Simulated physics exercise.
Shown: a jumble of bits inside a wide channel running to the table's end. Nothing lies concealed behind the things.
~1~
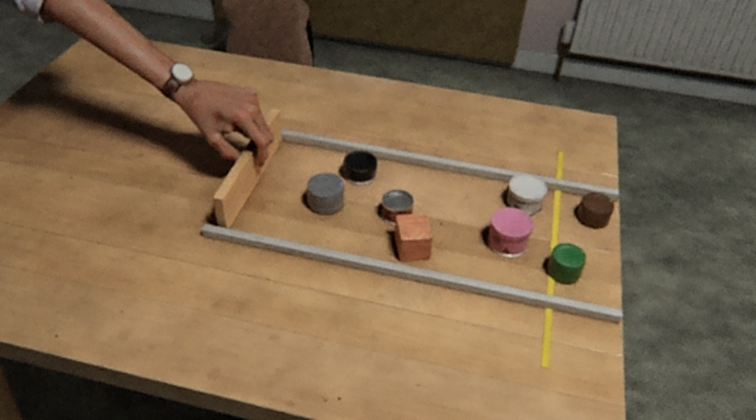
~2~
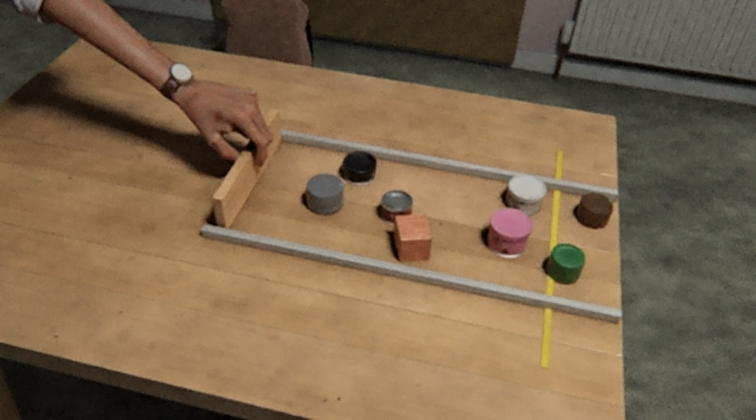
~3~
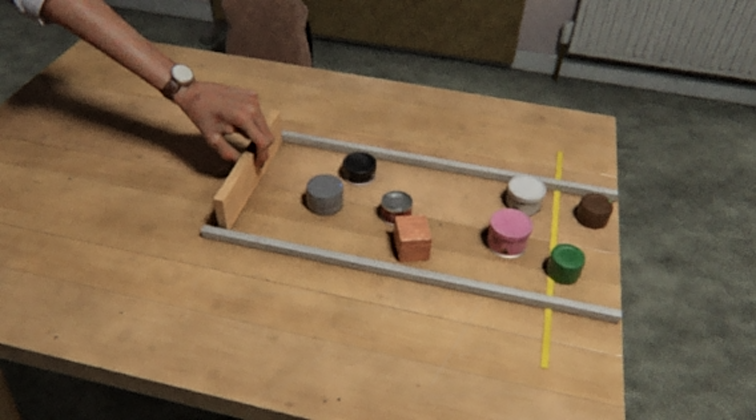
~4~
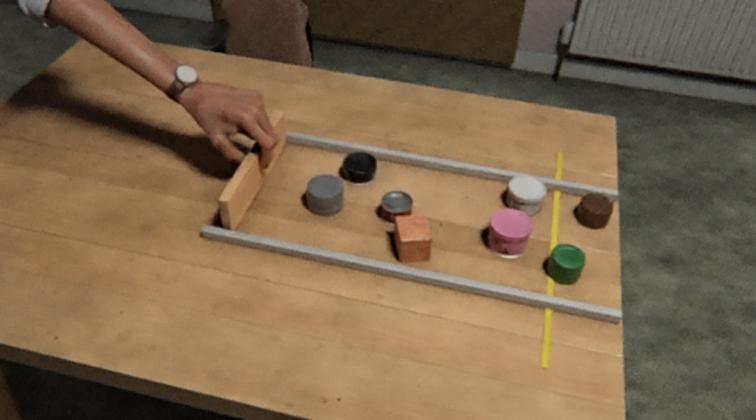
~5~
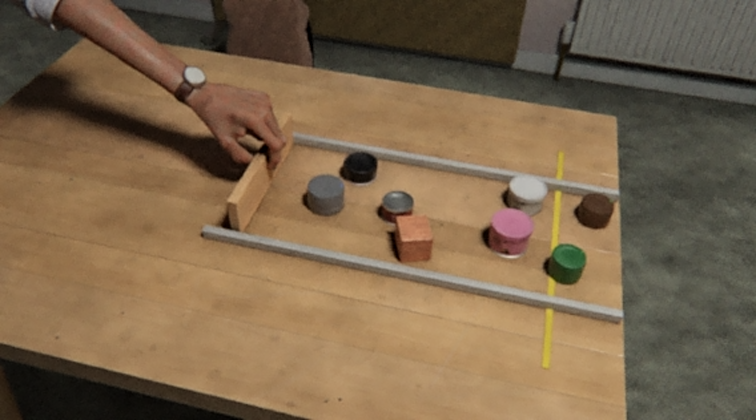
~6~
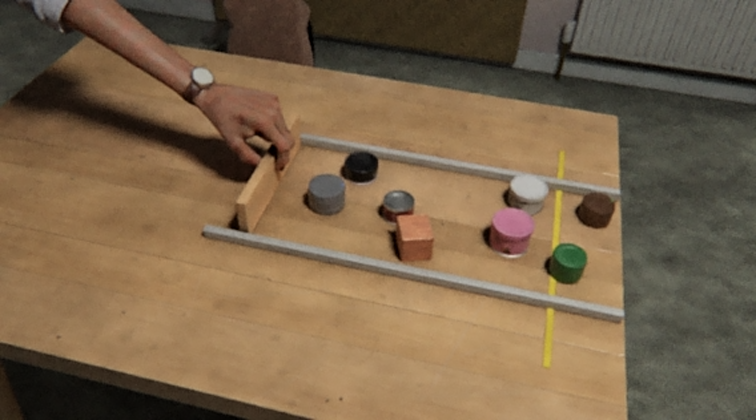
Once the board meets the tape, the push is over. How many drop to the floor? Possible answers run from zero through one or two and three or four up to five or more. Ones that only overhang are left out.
The right answer is one or two.
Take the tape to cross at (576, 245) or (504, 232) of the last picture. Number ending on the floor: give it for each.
So it's 4 the first time and 0 the second time.
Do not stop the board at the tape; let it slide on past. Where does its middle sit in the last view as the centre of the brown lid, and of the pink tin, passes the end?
About (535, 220), and about (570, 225) for the other.
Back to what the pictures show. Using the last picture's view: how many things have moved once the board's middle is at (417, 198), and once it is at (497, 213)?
Answer - first 4, then 7.
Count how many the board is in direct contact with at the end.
In contact: 3.
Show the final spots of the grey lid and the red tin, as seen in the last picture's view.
(577, 242) and (593, 226), roughly.
Early on, none off yet; brown lid at rest near (597, 211); green lid at rest near (568, 263); white pot at rest near (527, 195).
Finally, the number that fall off is one or two; lost, brown lid.
